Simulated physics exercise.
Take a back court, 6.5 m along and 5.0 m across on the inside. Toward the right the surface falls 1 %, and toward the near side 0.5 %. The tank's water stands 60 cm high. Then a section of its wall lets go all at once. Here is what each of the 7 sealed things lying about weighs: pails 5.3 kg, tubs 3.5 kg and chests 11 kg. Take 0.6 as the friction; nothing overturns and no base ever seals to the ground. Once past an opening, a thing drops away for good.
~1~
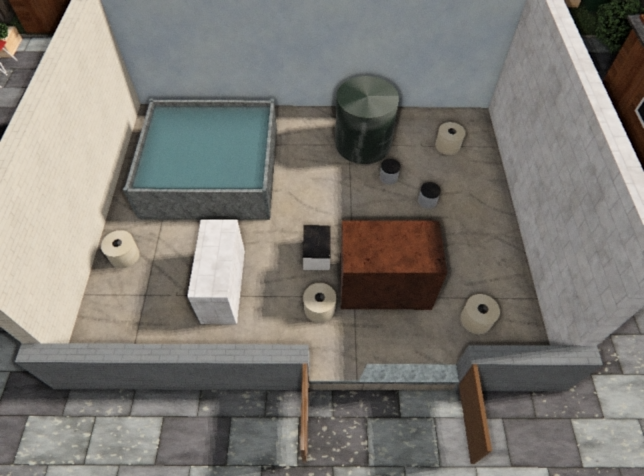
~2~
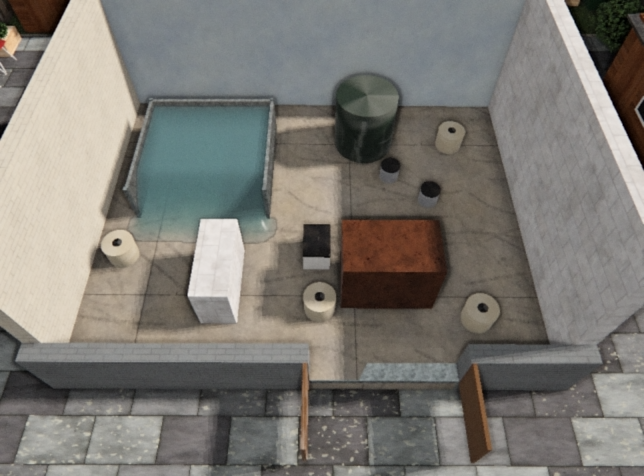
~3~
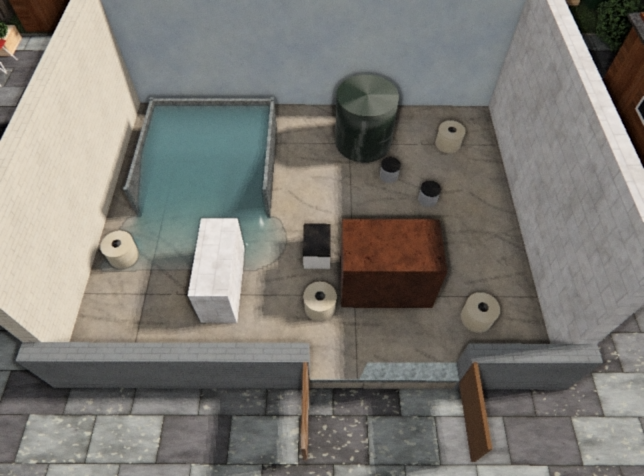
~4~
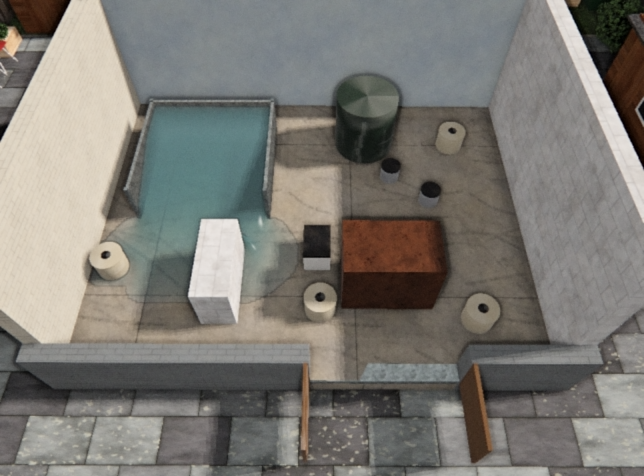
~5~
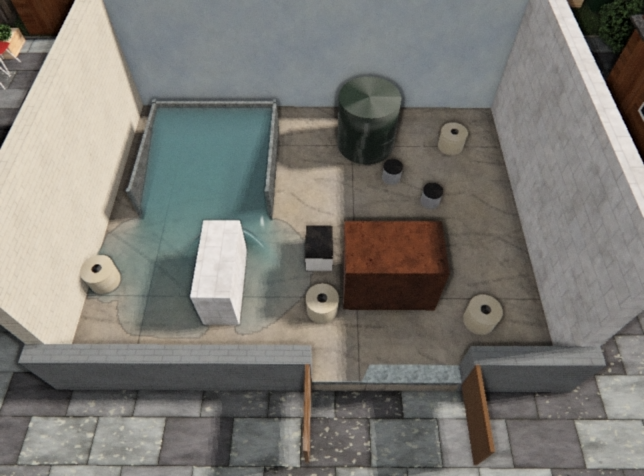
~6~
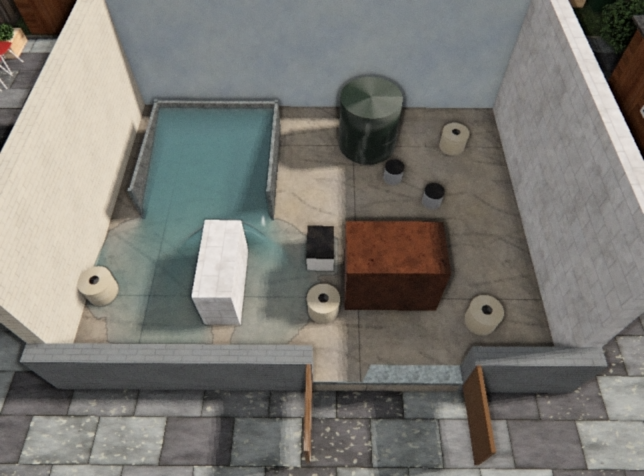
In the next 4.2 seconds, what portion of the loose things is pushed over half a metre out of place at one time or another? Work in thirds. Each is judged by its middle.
Inside the middle range.
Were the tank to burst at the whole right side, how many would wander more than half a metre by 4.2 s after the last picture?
5.
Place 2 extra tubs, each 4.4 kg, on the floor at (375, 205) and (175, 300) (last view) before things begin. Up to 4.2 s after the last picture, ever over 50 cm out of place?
Within it, beyond it.
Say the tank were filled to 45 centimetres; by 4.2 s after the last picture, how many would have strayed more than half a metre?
So the tally would be 4.
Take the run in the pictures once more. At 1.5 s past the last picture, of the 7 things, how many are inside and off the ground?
It comes to 1.
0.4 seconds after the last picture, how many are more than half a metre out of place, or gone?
The number comes to 1.
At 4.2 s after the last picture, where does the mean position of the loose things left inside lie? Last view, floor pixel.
The centre sits near (397, 218).
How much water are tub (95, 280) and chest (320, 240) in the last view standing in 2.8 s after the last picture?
Around 22 cm and 4 cm.
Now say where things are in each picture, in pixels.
In the first frame, a tub at (117, 243) rests on the ground; a pail at (391, 166) rests on the ground; 3.8 m2 under water; 0 of 7 have shifted.
In the second frame, a tub at (117, 243) rests on the ground; a pail at (391, 165), on the bottom; 4.9 m2 under water; 0 of 7 have shifted.
In the third frame, a tub at (116, 244) rests on the ground; a pail at (391, 164), on the bottom; 5.9 m2 under water; 0 of 7 have shifted.
In the fourth frame, a tub at (106, 255), on the bottom, 24 cm from its start; a pail at (391, 165) rests on the ground; 7.2 m2 under water; 1 of 7 have shifted.
In the fifth frame, a tub at (96, 269), on the bottom, 48 cm from its start; a pail at (393, 166), on the bottom; 8.6 m2 under water; 1 of 7 have shifted.
In the sixth frame, a tub at (94, 280) rests on the ground, 66 cm from its start; a pail at (395, 166) rests on the ground; water covers 9.9 m2; 1 of 7 have shifted.
Then, 0.4 s after the last picture 1 of 7 are over 50 cm from their spots; 1 afloat.
Then, 1.5 s after the last picture 3 of 7 are over 50 cm from their spots; 1 afloat.
Then, 2.8 s after the last picture 3 of 7 are over 50 cm from their spots; 1 afloat.
Then, 4.2 s after the last picture 4 of 7 are over 50 cm from their spots, and 4 have been at some point; 2 afloat.
